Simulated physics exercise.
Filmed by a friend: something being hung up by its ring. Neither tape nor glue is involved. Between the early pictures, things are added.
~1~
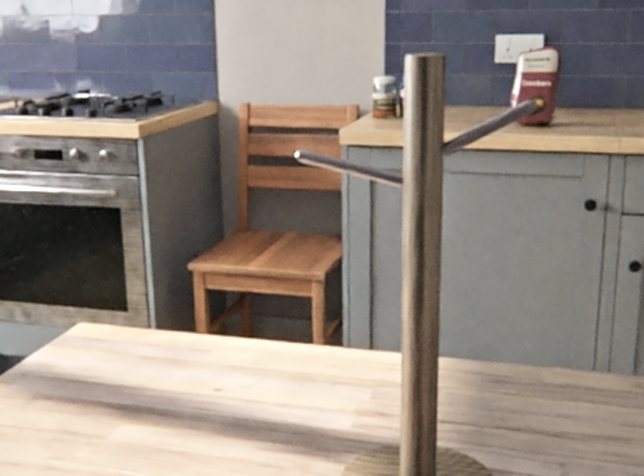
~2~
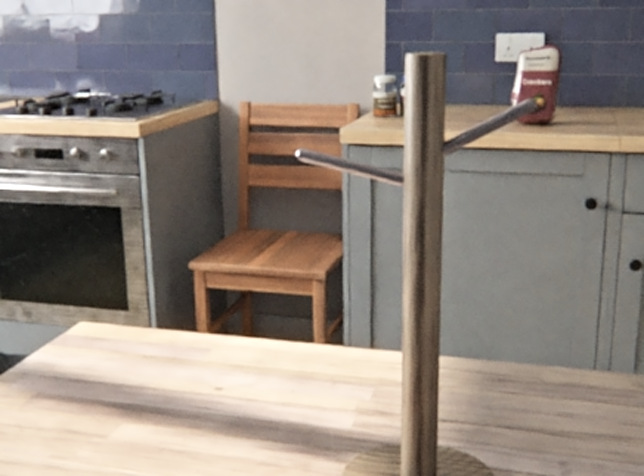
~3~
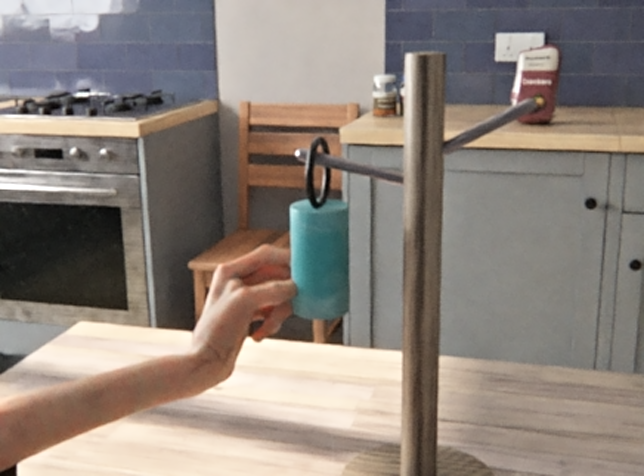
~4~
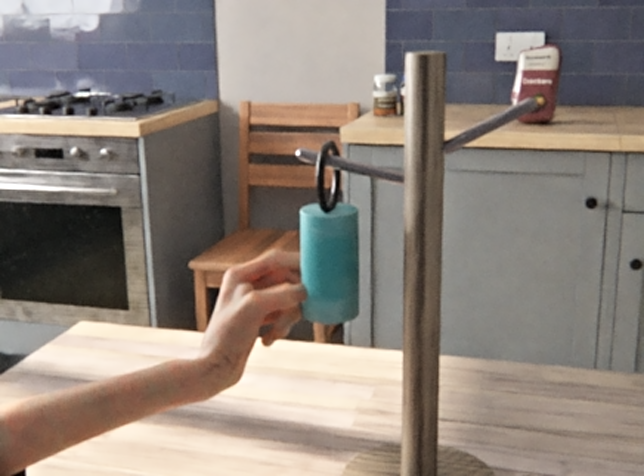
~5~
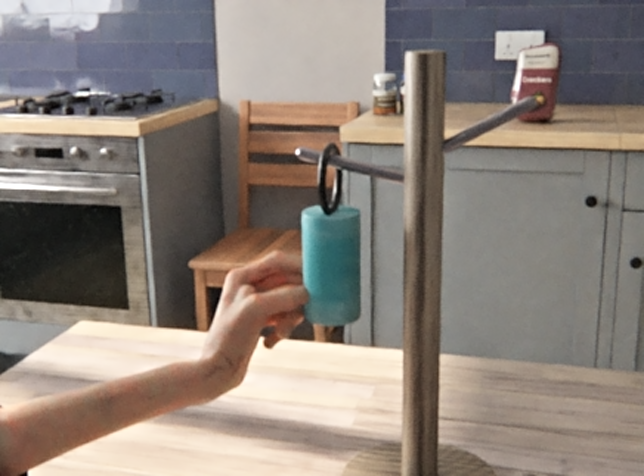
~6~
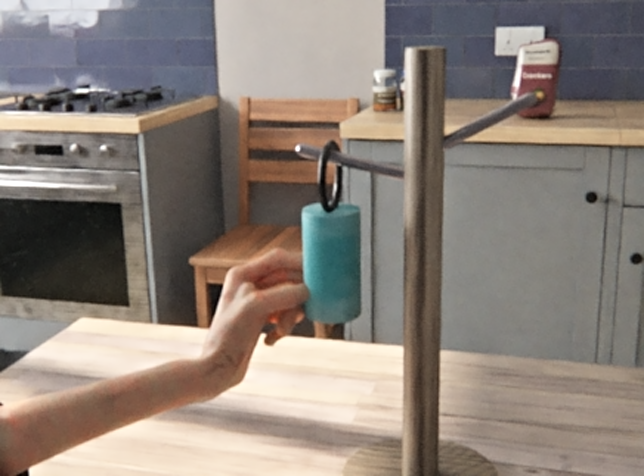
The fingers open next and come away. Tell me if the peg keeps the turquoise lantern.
I think it will stay in place here.
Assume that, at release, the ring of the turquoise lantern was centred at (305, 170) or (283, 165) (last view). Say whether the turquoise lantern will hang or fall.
Try by try, the turquoise lantern stays caught and then it plunges.
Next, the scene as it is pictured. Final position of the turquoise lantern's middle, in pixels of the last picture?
(374, 242), roughly.
Then, 0.20 s past the last view, turquoise lantern at rest near (338, 233).
Then, 0.44 s past the last view, turquoise lantern travelled a little near (363, 239).
Finally, the turquoise lantern stays on its peg, near (374, 242).
